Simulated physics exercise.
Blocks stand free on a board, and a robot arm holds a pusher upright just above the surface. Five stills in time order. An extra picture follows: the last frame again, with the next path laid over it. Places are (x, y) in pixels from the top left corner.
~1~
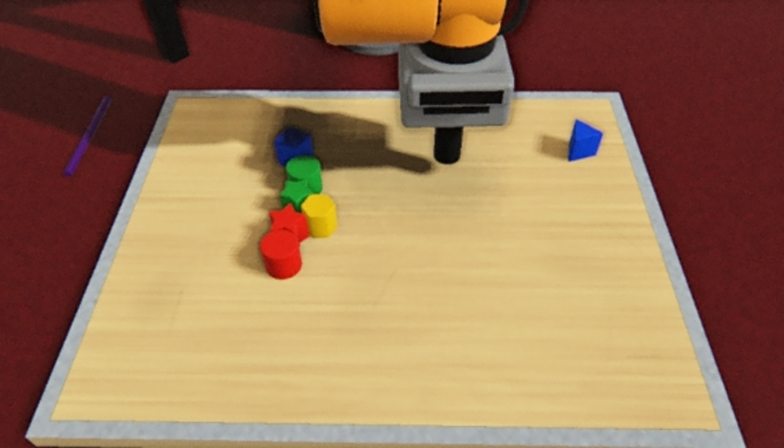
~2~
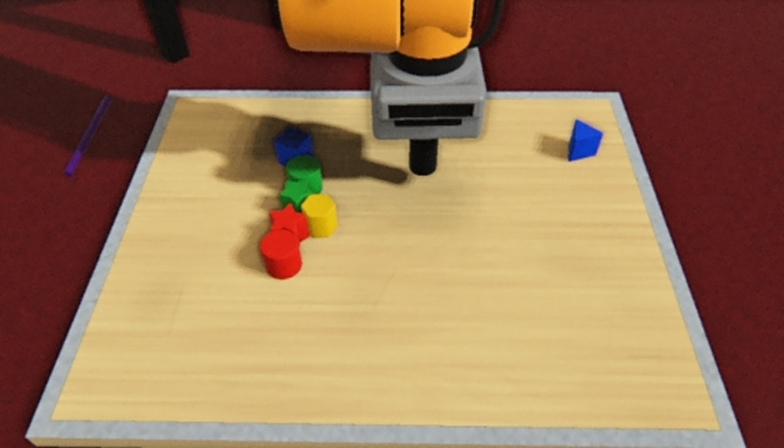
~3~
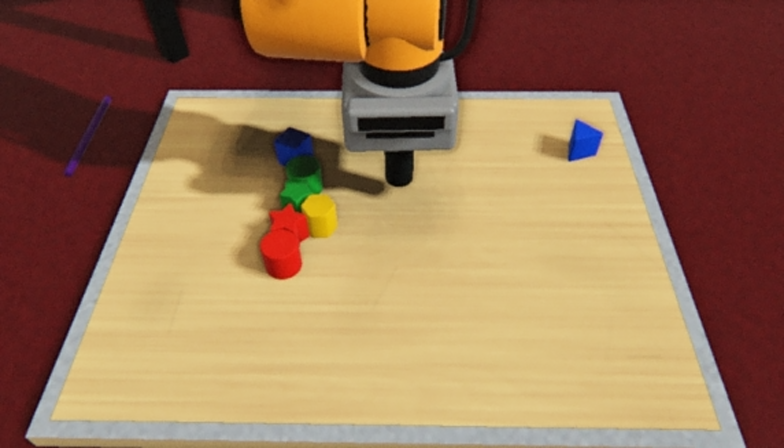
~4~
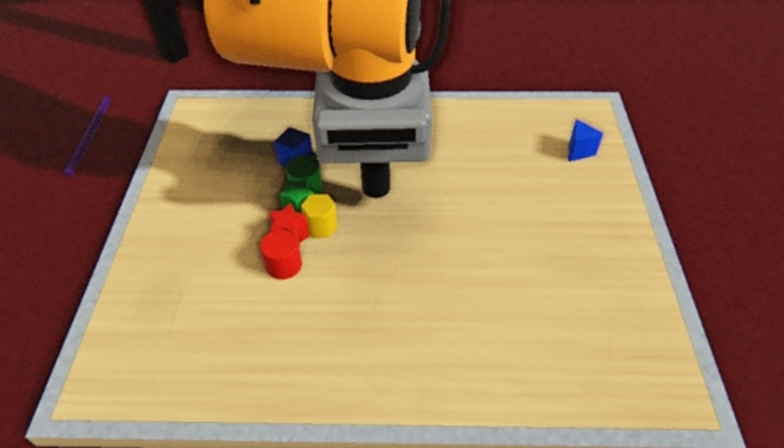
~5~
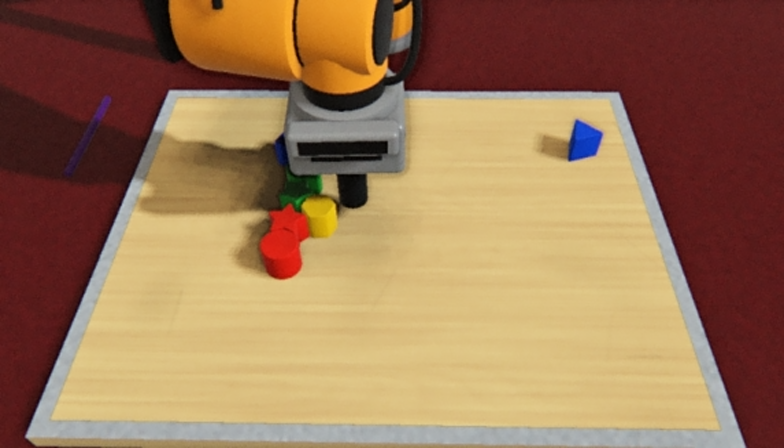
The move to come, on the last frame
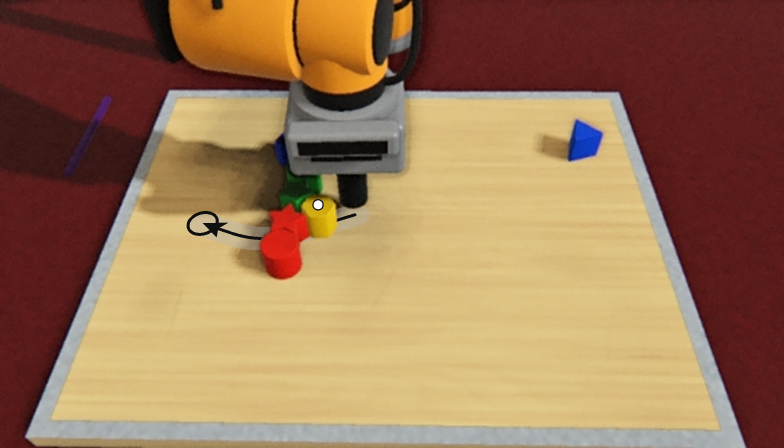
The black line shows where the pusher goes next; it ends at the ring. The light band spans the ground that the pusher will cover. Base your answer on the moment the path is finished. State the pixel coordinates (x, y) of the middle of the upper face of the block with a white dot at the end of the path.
Most likely (178, 225).
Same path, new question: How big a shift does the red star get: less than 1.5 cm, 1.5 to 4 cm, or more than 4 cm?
It will move more than 4 cm.
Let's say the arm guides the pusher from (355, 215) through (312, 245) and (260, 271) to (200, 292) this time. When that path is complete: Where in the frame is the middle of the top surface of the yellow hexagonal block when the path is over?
The top centre is at (264, 219).
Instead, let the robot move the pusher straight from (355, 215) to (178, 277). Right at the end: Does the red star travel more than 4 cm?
Going by the path, yes.
Path on the board, from (355, 215) by way of (304, 230) and (250, 238) to (203, 223); the dot is on the yellow hexagonal block.
What follows on the original path. One third of the way, pusher at (300, 215); red circle at (273, 247); red star at (242, 228), turned 65° anticlockwise; green star at (287, 188), turned 40° clockwise; yellow hexagonal block at (268, 214), turned 30° clockwise.
Two thirds of the way, pusher at (245, 222); red circle at (273, 247); red star at (194, 247), turned 90° anticlockwise; green star at (287, 188), turned 40° clockwise; yellow hexagonal block at (213, 226).
At the end, pusher at (197, 207); red circle at (273, 247); red star at (185, 250), turned 120° anticlockwise; green star at (287, 188), turned 40° clockwise; yellow hexagonal block at (178, 225), turned 75° anticlockwise.
